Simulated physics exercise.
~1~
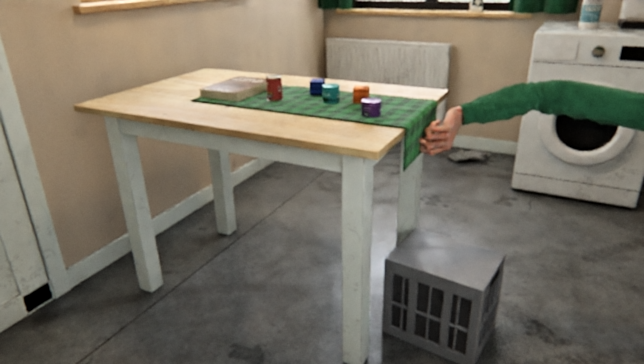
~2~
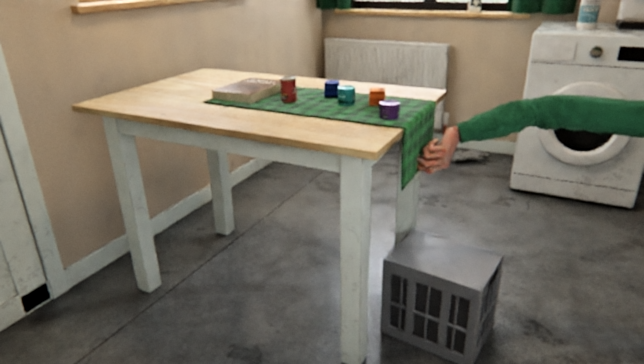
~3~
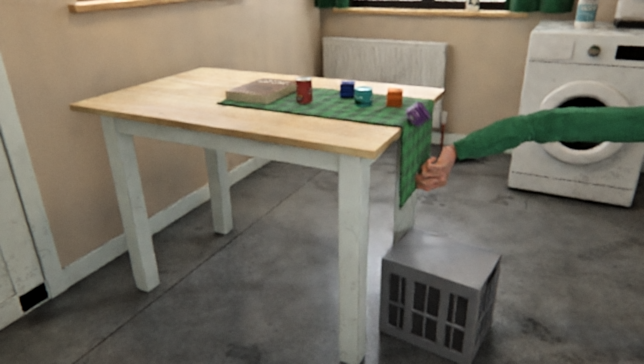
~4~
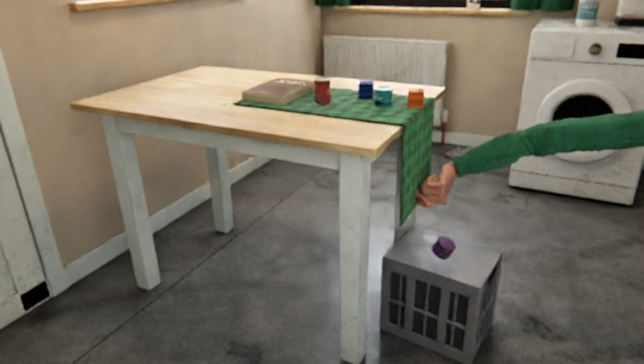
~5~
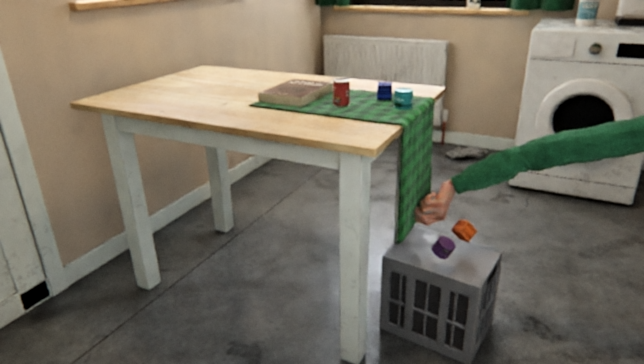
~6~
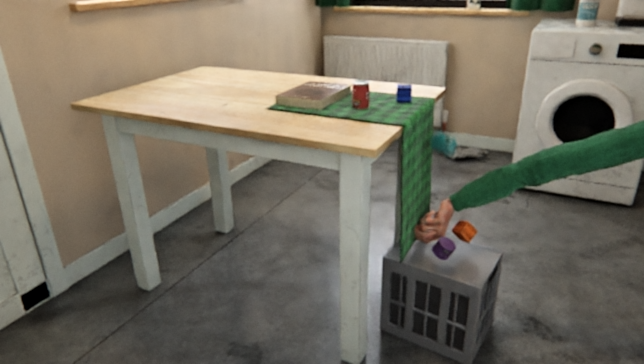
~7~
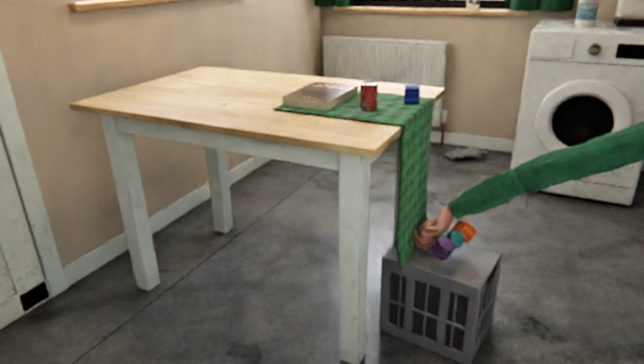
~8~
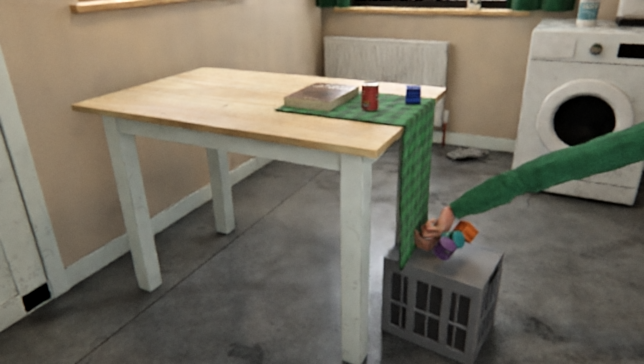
A green-sleeved arm slowly pulled the hanging end of a green scarf down toward a grey crate, dragging everything on it rightward. The purple pot, orange cube and turquoise pot dropped off in turn, while the red can and blue cube stayed on the table.
